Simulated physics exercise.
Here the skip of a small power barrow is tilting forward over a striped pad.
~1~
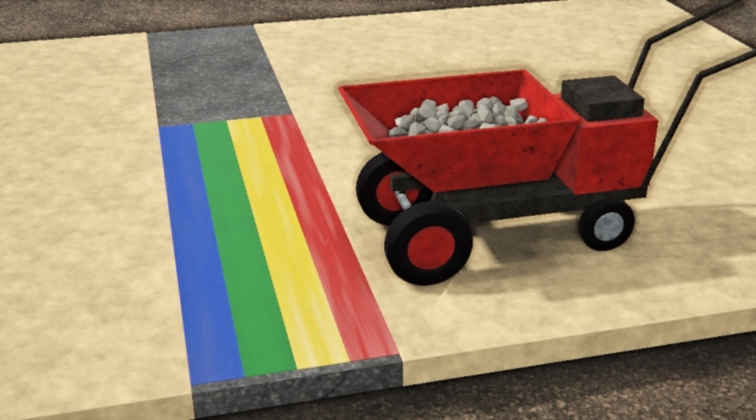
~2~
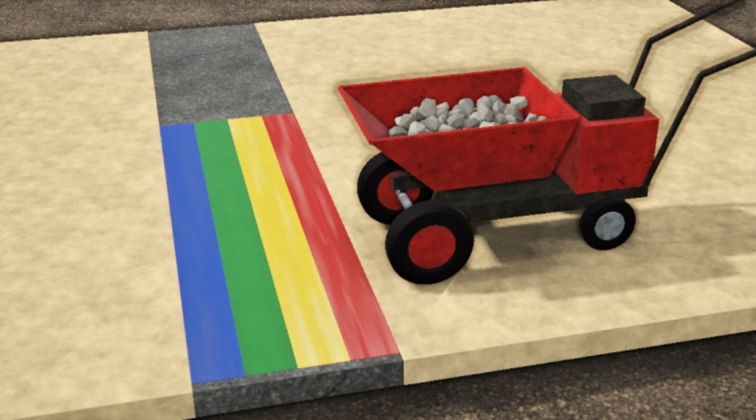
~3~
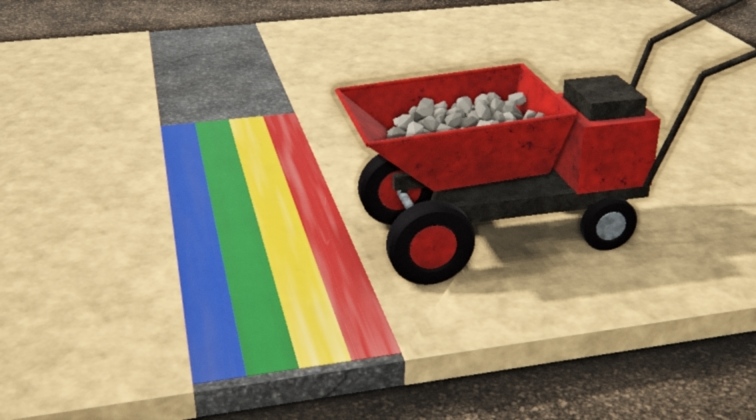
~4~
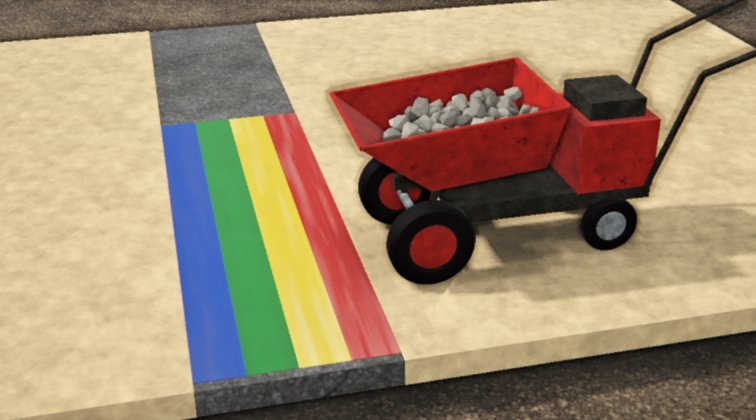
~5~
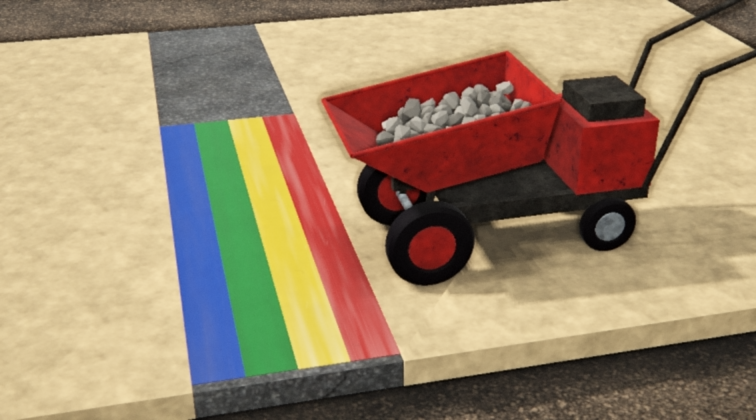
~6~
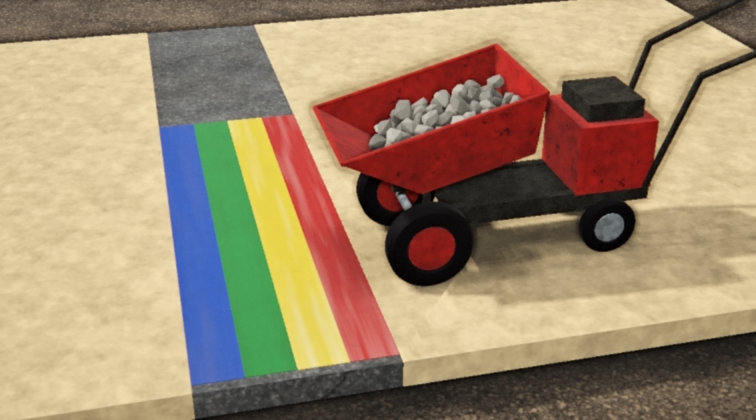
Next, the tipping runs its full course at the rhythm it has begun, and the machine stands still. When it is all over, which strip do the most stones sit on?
On the green strip.
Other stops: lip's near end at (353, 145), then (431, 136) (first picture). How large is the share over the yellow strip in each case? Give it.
In turn, around 0 per cent and 30 per cent.
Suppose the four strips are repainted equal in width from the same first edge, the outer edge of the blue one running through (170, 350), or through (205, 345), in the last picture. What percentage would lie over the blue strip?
The first comes to 20 per cent and the second to 20 per cent.
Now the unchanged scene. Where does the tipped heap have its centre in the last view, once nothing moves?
Near (235, 270).
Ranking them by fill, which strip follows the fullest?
The second place goes to the blue strip.
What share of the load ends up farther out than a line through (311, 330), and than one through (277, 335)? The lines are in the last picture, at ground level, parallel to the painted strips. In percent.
In order: Near 70 %, then 60 %.
Soon after the last picture, skip tipped steeply; all in the skip.
A little later, skip tipped steeply; most in the skip; a stray few over the yellow strip; a small part over the green strip.
Later still, skip tipped right over; about a quarter in the skip; a small part over the yellow strip; about a third over the green strip; about a quarter over the blue strip; a small part off the paint.
At rest, skip tipped right over; about a quarter in the skip; a stray few over the red strip; a small part over the yellow strip; about a third over the green strip; about a quarter over the blue strip; a small part off the paint.
